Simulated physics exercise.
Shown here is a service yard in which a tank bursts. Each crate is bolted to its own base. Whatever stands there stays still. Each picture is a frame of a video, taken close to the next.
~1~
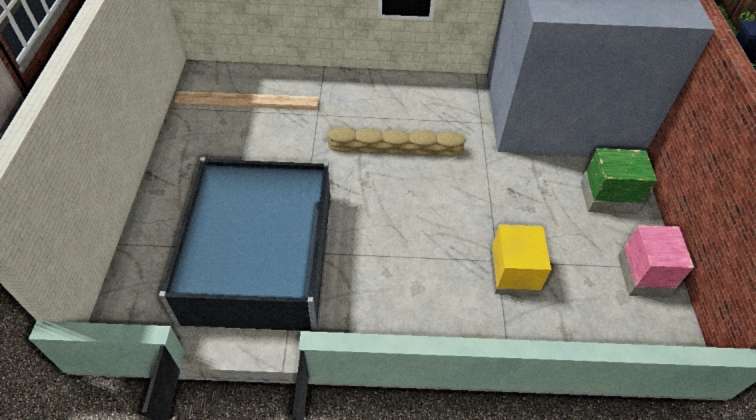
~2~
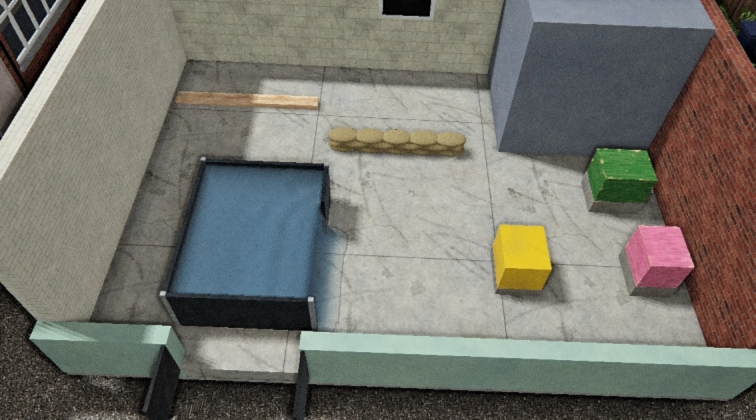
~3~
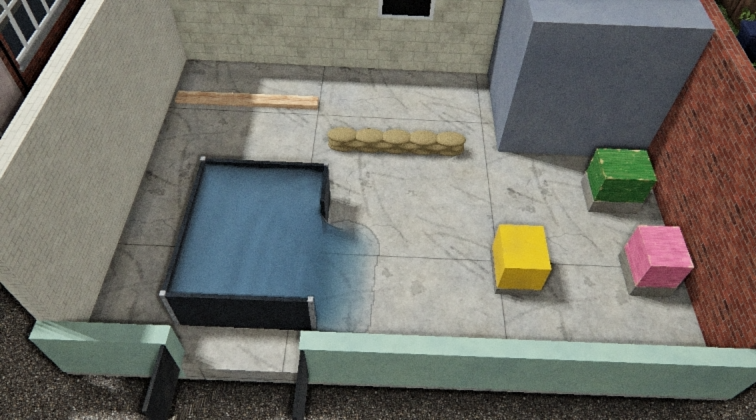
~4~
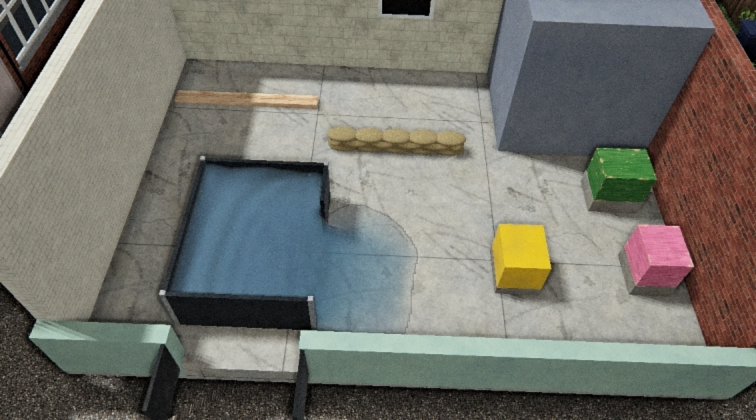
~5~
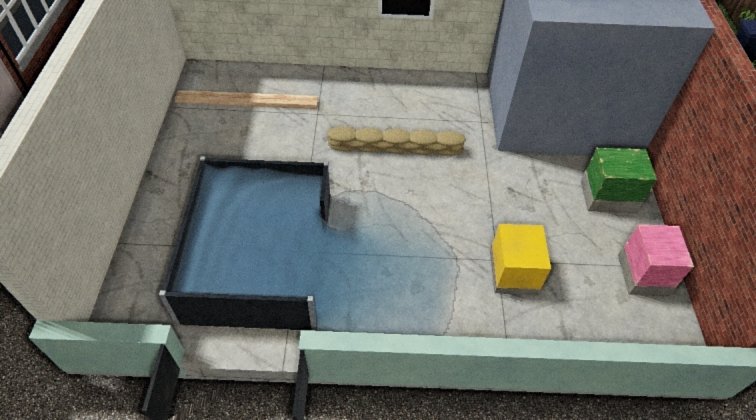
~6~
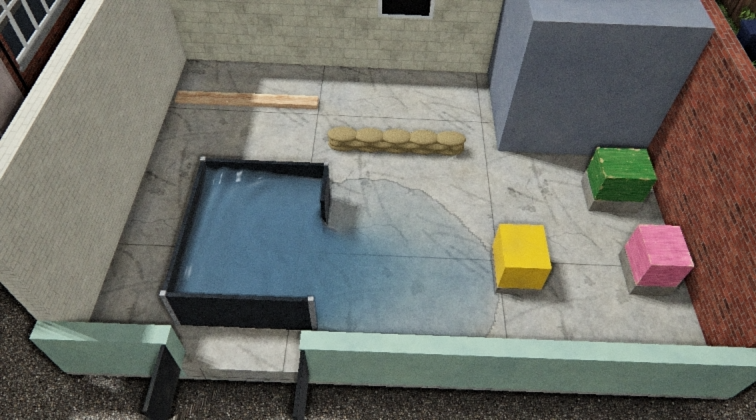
The clip opens on a walled yard where a dark-sided tank of still blue water stands left of yellow, green and pink blocks. Water pours through a gap in the tank's right side and fans out across the pale floor, spreading rightward until its edge is at the yellow block.
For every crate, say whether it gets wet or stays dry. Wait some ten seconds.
Yellow crate: Wet; pink crate: Wet; green crate: Wet.
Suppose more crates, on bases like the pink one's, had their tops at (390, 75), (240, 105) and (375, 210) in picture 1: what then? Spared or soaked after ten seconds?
So, in the order given: Untouched, untouched, flooded.
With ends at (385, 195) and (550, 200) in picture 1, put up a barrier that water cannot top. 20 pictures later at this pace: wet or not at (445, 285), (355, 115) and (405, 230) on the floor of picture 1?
Taking the three spots in order: Soaked, spared, soaked.
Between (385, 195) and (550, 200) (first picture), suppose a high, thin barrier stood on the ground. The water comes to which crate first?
My answer: The yellow one.
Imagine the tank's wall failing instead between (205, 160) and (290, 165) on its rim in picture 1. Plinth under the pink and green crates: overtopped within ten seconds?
Taking them in turn, the pink is missed and the green is missed.
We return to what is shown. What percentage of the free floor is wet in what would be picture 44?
I'd say close to 55 per cent.
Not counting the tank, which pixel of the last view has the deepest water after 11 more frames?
My best guess is roughly (701, 371).
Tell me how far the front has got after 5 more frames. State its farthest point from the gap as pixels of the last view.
The front should reach about (676, 334).
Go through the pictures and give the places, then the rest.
The first frame shows the tank at (253, 227) is whole and still.
In the second frame, water pours out at (317, 269) and has run to (337, 232).
In the third frame, water pours out at (317, 270) and has run to a hidden place.
In the fourth frame, water pours out at (317, 270) and has run to (402, 237).
In the fifth frame, the front is at (449, 255), out from the gap at (317, 270).
In the sixth frame, water pours out at (317, 270) and has run to (489, 261).
A moment on, water covers 30 % of the floor; the yellow crate water round its plinth, the pink crate water round its plinth, the green crate not reached.
Next, water covers 35 % of the floor; the yellow crate water round its plinth, the pink crate water round its plinth, the green crate water round its plinth.
Then, water covers 45 % of the floor; the yellow crate water round its plinth, the pink crate water round its plinth, the green crate water round its plinth.
Later, water covers 55 % of the floor; the yellow crate water round its plinth, the pink crate water round its plinth, the green crate water round its plinth.
In the end, water covers 90 % of the floor; the yellow crate was topped, the pink crate was topped, the green crate was topped.
